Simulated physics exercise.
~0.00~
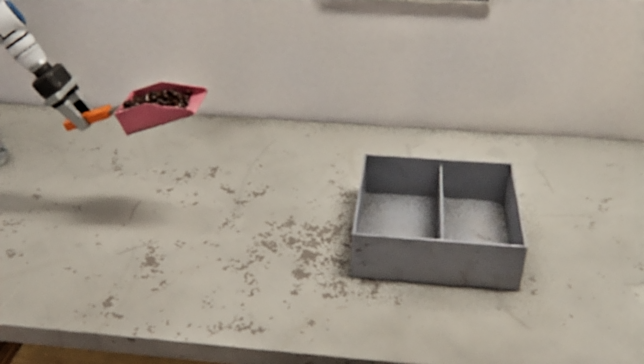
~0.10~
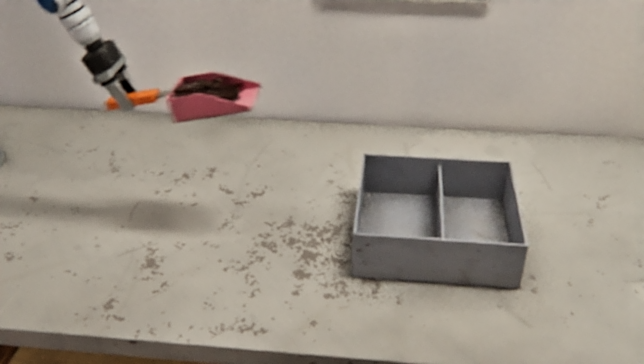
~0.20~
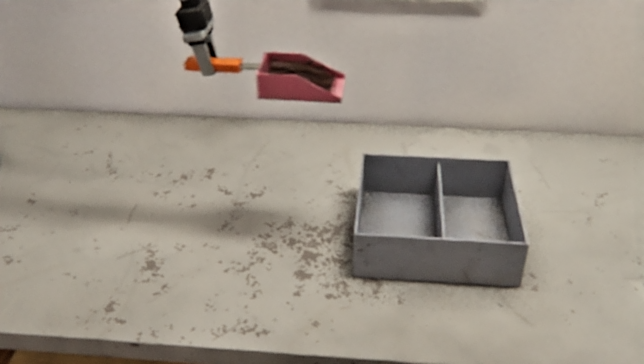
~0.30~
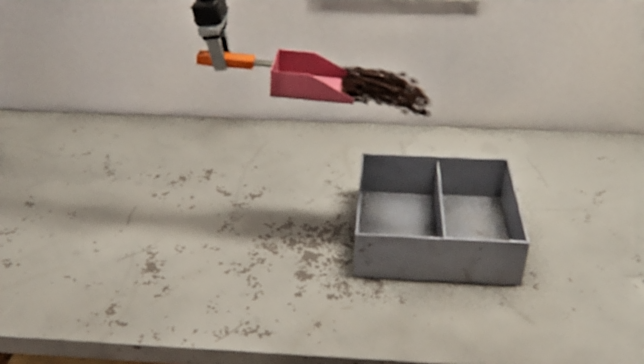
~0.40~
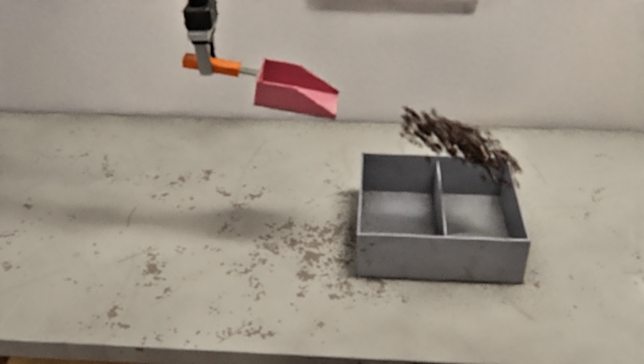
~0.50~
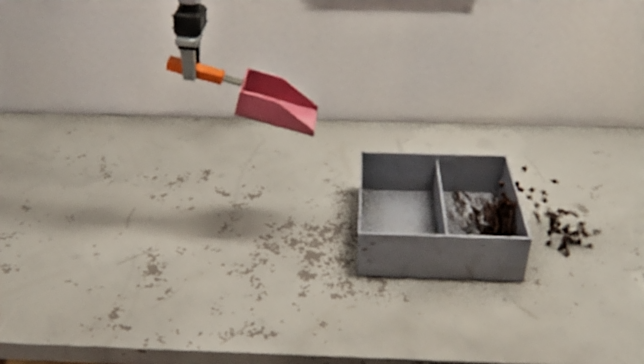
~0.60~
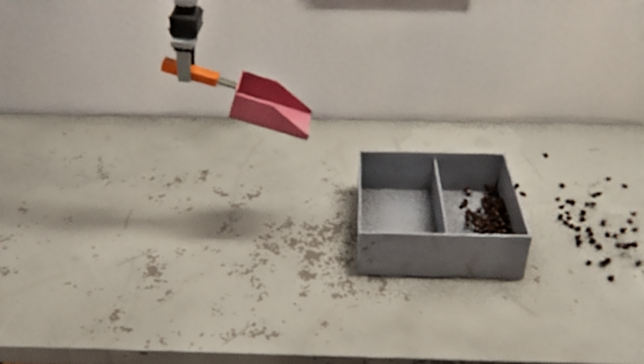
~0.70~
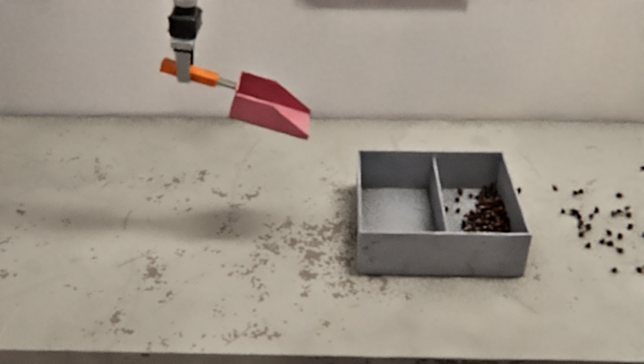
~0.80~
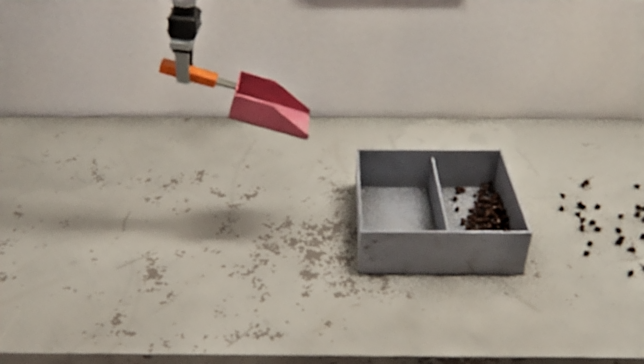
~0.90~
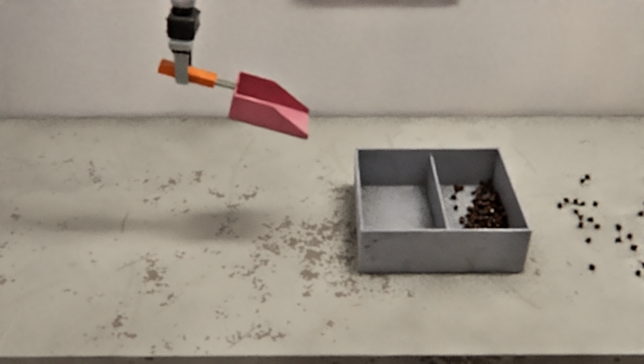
On a worn, speckled table against a pale wall, a gray open box with two compartments sits to the right while a robot gripper holds a pink scoop of dark beans by its orange handle. The gripper carries the scoop rightward and slightly up, then stops short of the box. The beans slide out over the front and fly rightward in a clump. As the scoop draws back and tips downward, most drop into the right compartment, while others scatter across the table beyond. The empty scoop hangs still, with a pile resting in the right compartment.
